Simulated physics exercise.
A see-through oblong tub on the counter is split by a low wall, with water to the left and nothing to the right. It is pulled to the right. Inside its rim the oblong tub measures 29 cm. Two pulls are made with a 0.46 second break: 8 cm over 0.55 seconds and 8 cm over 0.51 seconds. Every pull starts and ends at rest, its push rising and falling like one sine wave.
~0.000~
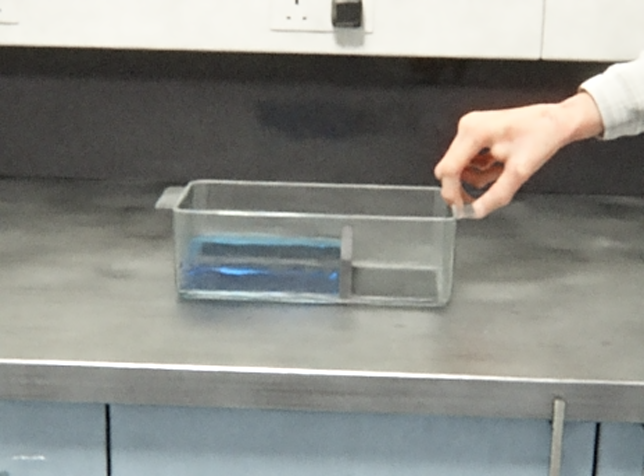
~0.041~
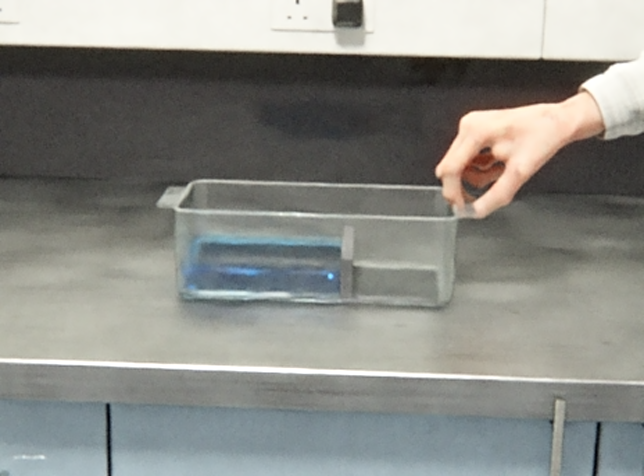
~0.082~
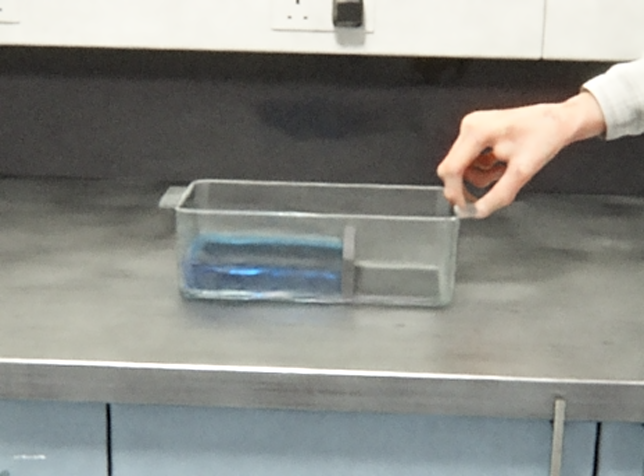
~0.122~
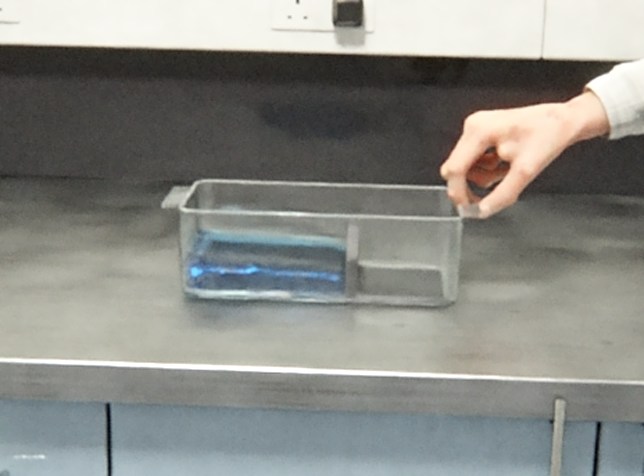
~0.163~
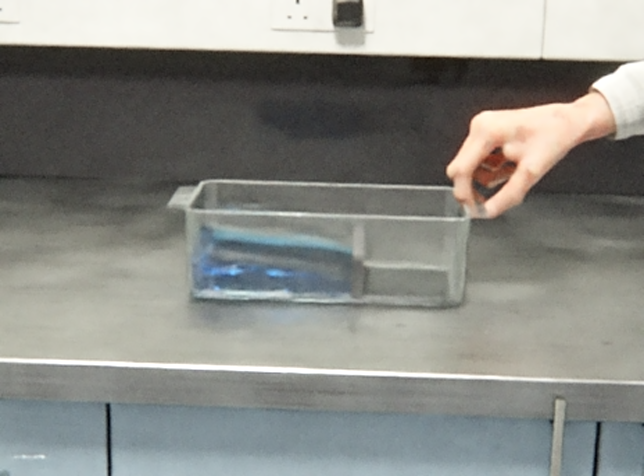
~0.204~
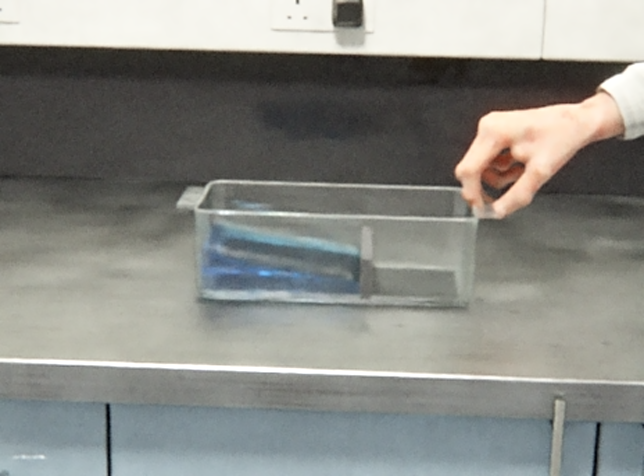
A hand gripping the rim of a see-through divided tub, pulling it slightly right as the blue liquid inside tilts higher at left.
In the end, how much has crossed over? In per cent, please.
About 16 per cent.
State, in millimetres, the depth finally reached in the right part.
Once calm, the layer is near 8 mm.
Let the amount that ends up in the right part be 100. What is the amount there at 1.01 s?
70 per cent or so.
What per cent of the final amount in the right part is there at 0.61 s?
My estimate is about 70 in a hundred.
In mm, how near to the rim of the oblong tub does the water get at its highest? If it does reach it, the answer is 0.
I'd put it at close to 15 mm.
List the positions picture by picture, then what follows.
In the first picture, it has moved 0.0 cm; in the oblong tub the surface runs from (186, 246) to (341, 251), rim (453, 205); the top of the divider is at (346, 260).
In the second picture, it has moved 0.0 cm; in the oblong tub the surface runs from (187, 246) to (343, 252).
In the third picture, it has moved 0.2 cm; in the oblong tub the surface runs from (189, 244) to (345, 254).
In the fourth picture, it has moved 0.5 cm; in the oblong tub the surface runs from (192, 241) to (348, 256).
In the fifth picture, it has moved 1.2 cm; in the oblong tub the surface runs from (199, 238) to (352, 259).
In the sixth picture, it has moved 2.1 cm; in the oblong tub the surface runs from (206, 234) to (357, 260).
By 0.61 s it has gone 8 cm; 11 per cent is on the right side and 0 is out of the oblong tub.
By 1.01 s it has gone 8 cm; 12 per cent is on the right side and 0 is out of the oblong tub.
By 1.41 s it has gone 16 cm; 12 per cent is on the right side and 0 is out of the oblong tub.
By 1.81 s it has gone 16 cm; 16 per cent is on the right side and 0 is out of the oblong tub.
At rest 16 per cent is on the right side and 0 is out of the oblong tub.
